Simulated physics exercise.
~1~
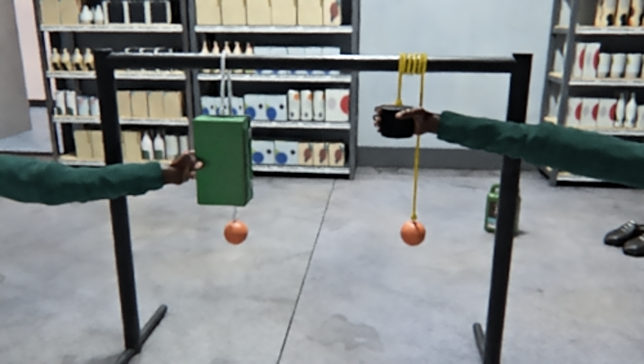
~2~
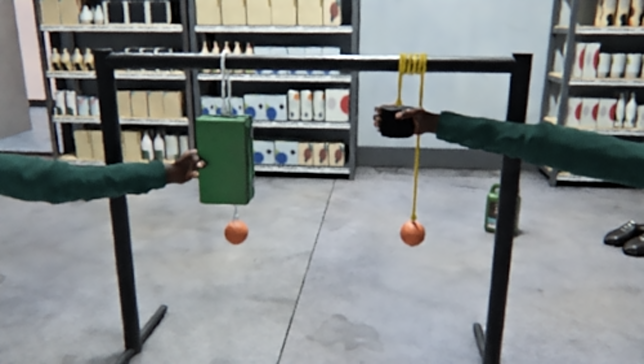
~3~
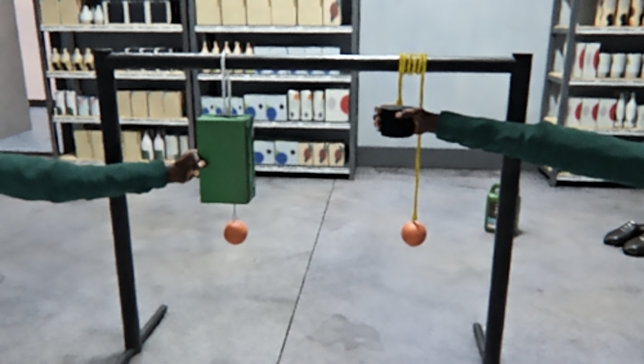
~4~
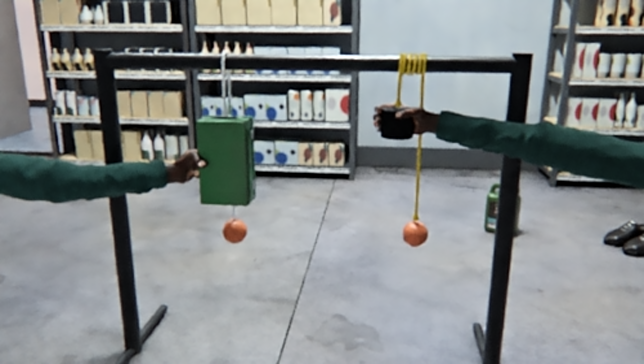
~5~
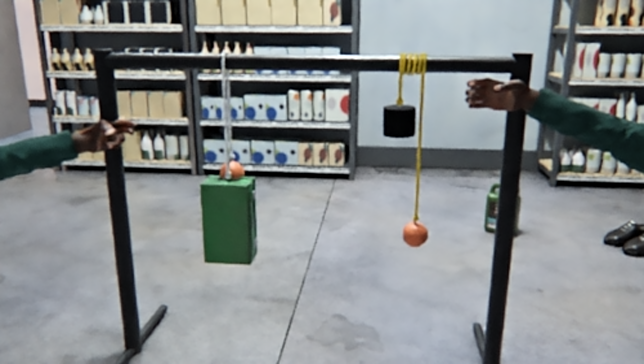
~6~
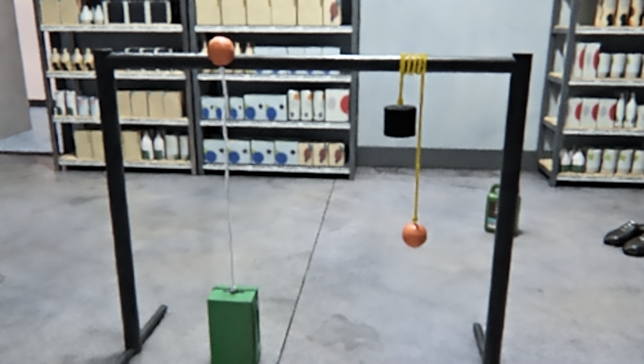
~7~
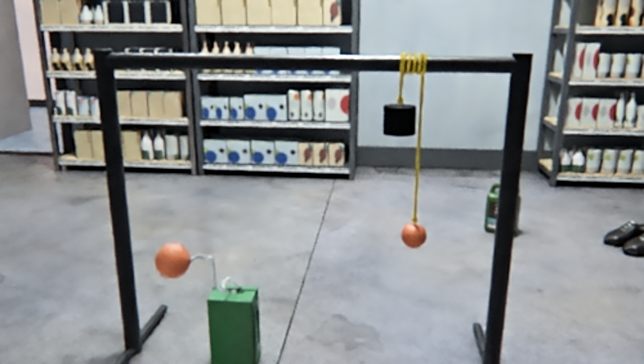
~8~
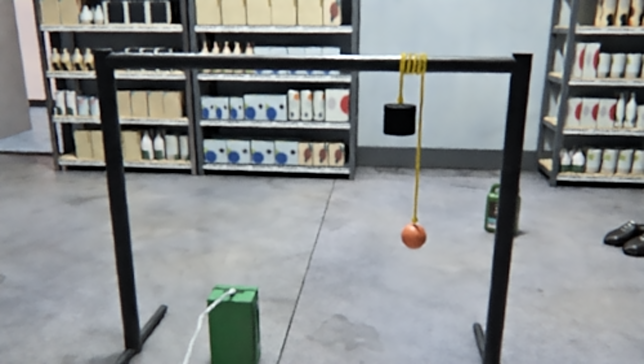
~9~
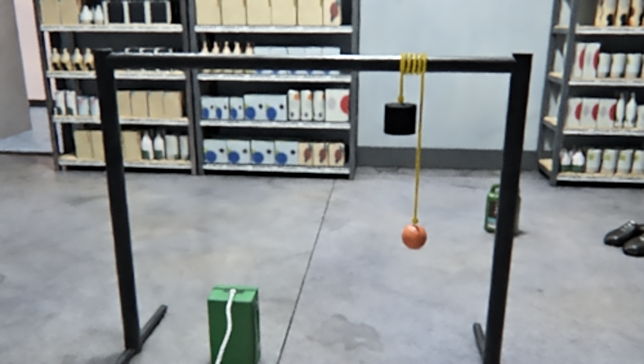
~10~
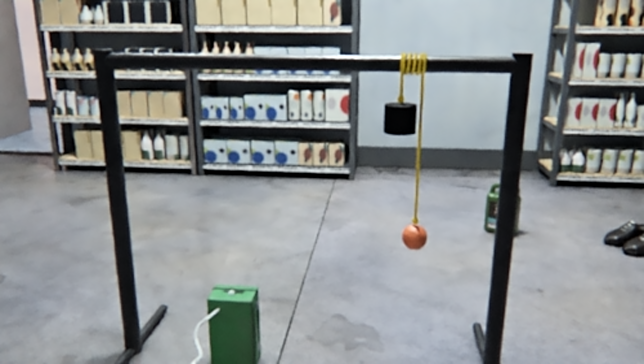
Green case dropping to the floor after hands let go, its orange ball flying up, while a black cylinder stays hanging.
